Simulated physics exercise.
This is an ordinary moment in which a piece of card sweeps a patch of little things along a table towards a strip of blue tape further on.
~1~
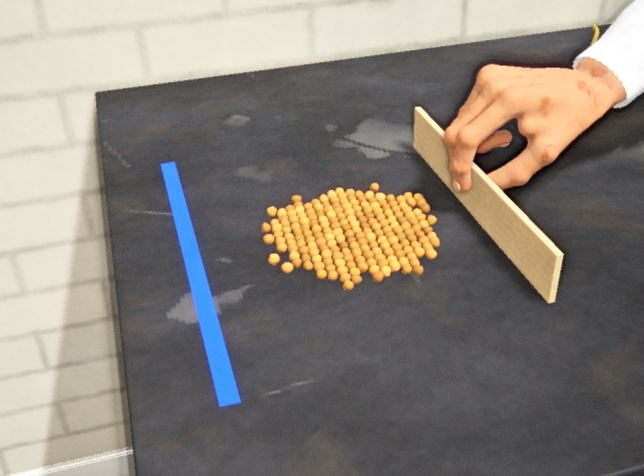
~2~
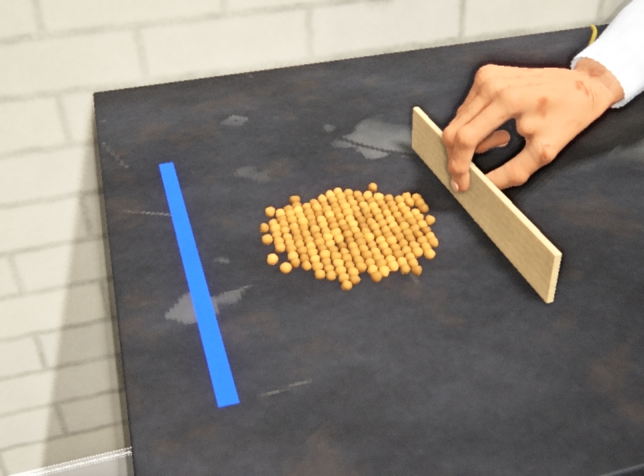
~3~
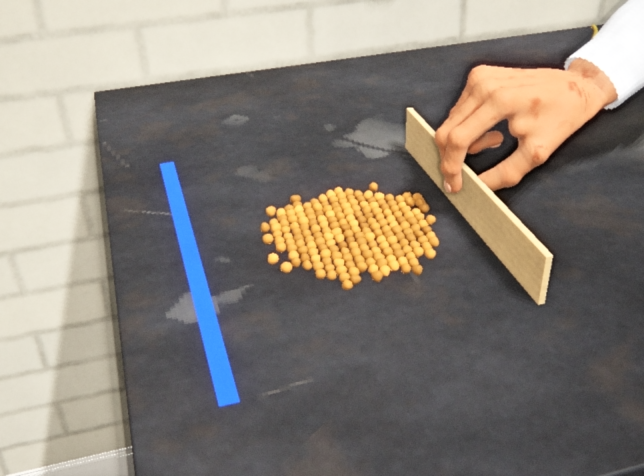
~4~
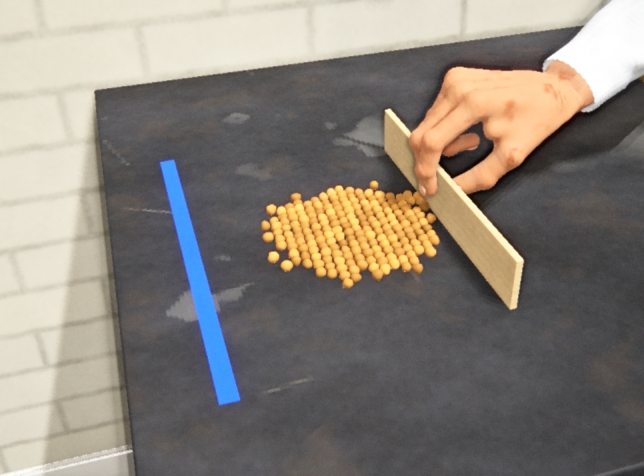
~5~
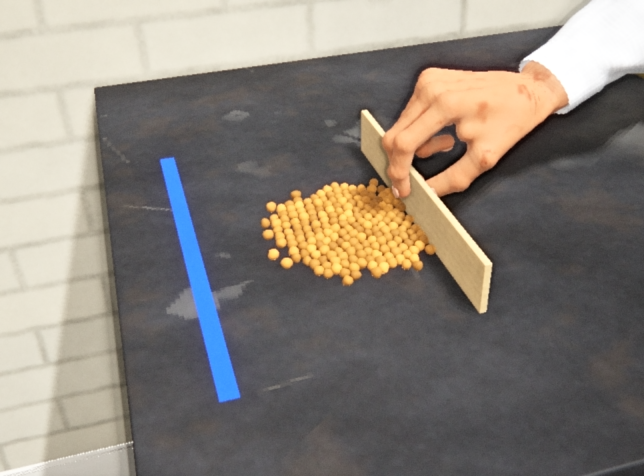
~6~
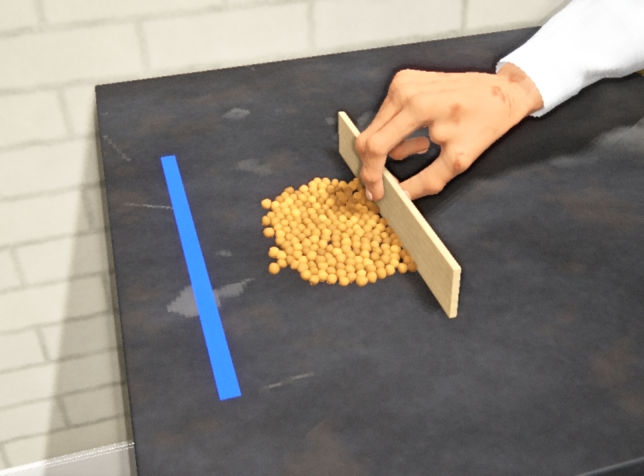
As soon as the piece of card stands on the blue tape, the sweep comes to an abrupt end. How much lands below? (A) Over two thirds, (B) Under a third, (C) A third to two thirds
(B) Under a third.
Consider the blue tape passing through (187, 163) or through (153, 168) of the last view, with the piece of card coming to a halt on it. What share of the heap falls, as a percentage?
First try close to 0 percent, second try close to 40 percent.
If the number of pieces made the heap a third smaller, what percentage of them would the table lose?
It should be about 20 percent.
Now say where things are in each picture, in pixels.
In the first frame, piece of card (543, 263), at rest; blue tape (170, 172), about a palm's width from the edge; edge at (114, 279); the heap (357, 231), roasted chickpeas.
In the second frame, piece of card (541, 263), at rest.
In the third frame, piece of card (533, 265); the heap (356, 230).
In the fourth frame, piece of card (505, 269).
In the fifth frame, piece of card (474, 272); the heap (349, 230), roughly a third pushed along.
In the sixth frame, piece of card (444, 277); blue tape (170, 166); edge at (115, 272); the heap (331, 229), the larger part pushed along.
Just after the last frame, piece of card still moving, near (284, 195); heap all on the table, its front near (197, 267).
A moment on, piece of card stopped at the blue tape; heap about a tenth over the edge.
Further on, piece of card stopped at the blue tape; heap roughly a quarter over the edge.
When it is over, piece of card stopped at the blue tape; heap roughly a quarter over the edge.
